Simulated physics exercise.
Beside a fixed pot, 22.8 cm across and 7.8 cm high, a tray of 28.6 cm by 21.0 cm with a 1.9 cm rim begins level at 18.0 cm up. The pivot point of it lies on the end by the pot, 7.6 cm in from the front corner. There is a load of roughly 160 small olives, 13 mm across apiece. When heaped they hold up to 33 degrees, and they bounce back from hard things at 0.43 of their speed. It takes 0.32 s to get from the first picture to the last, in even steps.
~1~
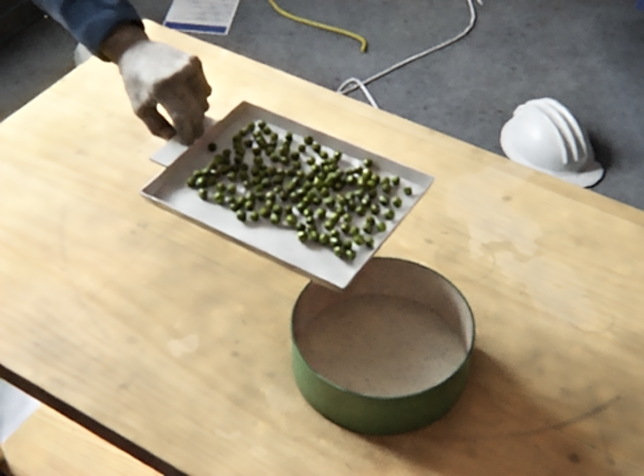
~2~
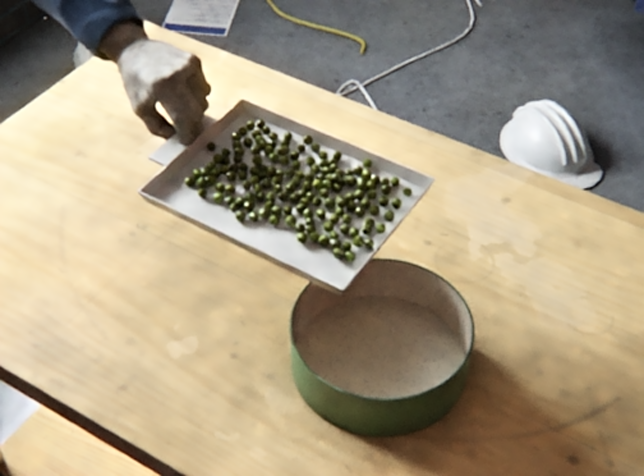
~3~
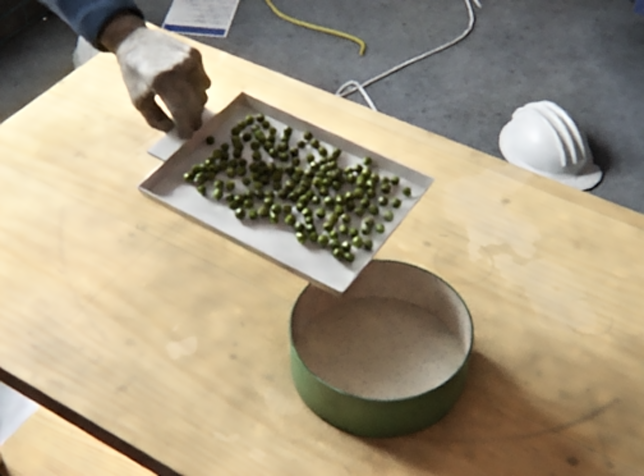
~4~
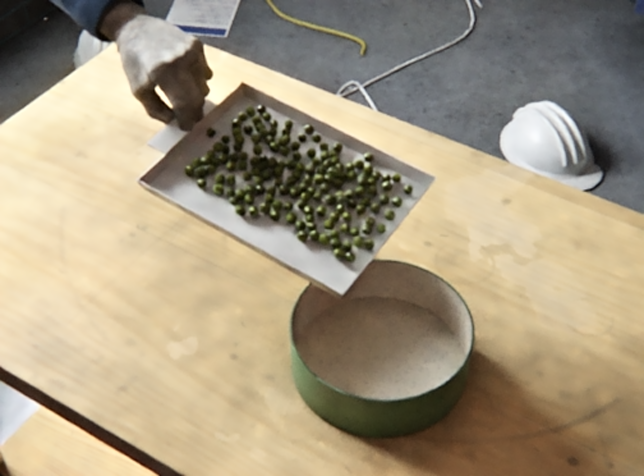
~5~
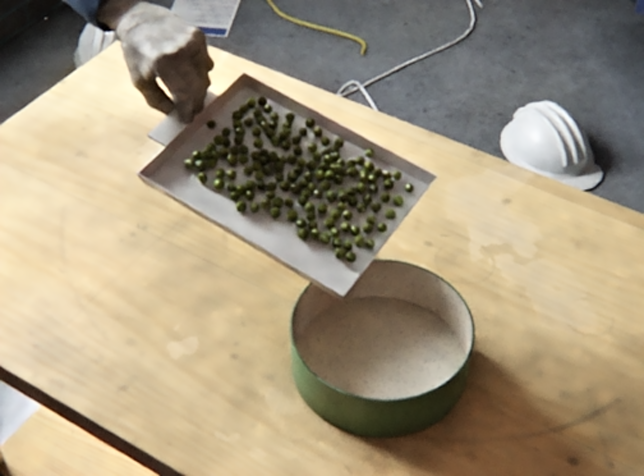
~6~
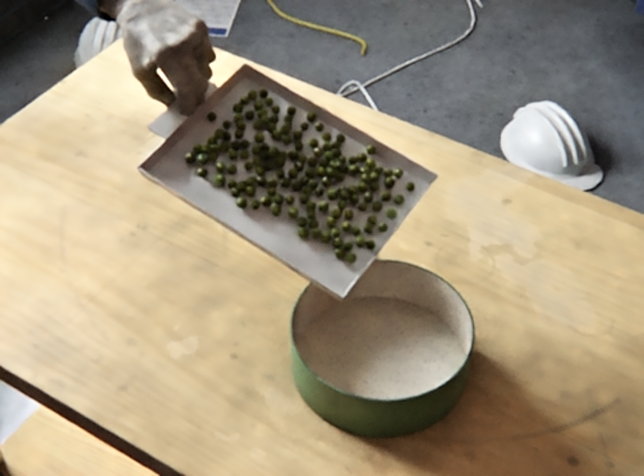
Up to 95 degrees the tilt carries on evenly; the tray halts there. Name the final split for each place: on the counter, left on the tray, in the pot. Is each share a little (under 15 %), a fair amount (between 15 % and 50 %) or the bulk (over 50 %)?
Counter: A little; tray: A little; pot: The bulk.
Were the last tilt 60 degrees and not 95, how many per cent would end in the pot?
Then about 0 per cent.
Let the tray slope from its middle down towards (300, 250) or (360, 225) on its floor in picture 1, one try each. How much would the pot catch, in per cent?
About 70 per cent on the first try and 70 per cent on the second.
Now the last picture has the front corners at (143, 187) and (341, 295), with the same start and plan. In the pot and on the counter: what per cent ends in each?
Pot: 60, counter: 40.
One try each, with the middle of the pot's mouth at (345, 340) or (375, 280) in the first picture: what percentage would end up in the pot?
I'd say close to 100 percent for the first spot and 30 percent for the second.
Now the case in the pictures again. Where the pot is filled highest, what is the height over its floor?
3.0 cm.
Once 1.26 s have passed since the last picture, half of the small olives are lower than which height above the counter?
The halfway mark is near 24 cm.
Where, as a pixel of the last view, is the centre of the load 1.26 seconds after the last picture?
Load centre est.: (353, 224) px.
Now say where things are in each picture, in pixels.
Tray tilt 0 degrees, front corners at (145, 191) and (342, 283); middle of the pieces at (297, 182); pot at (383, 323), in the first frame.
Tray tilt 1 degrees, front corners at (144, 190) and (341, 285); middle of the pieces at (296, 182), in the second frame.
Tray tilt 3 degrees, front corners at (143, 186) and (341, 287), lowest corner right front; middle of the pieces at (296, 179), in the third frame.
Tray tilt 7 degrees, front corners at (143, 179) and (342, 289), lowest corner right front; middle of the pieces at (297, 175), in the fourth frame.
Tray tilt 10 degrees, front corners at (143, 173) and (342, 290), lowest corner right front; middle of the pieces at (298, 171), in the fifth frame.
Tray tilt 13 degrees, front corners at (143, 166) and (343, 292), lowest corner right front; middle of the pieces at (299, 167); pot at (382, 325), in the sixth frame.
Then, 0.76 s after the last picture, tilt 51 degrees; the tray holds 100 %, the pot 0 %.
Then, 1.26 s after the last picture, tilt 77 degrees; the tray holds 100 %, the pot 0 %.
Then, 1.83 s after the last picture, tilt 95 degrees; the tray holds 0 %, the pot 95 %.
In the end, counter 5 %, tray 0 %, pot 95 %.
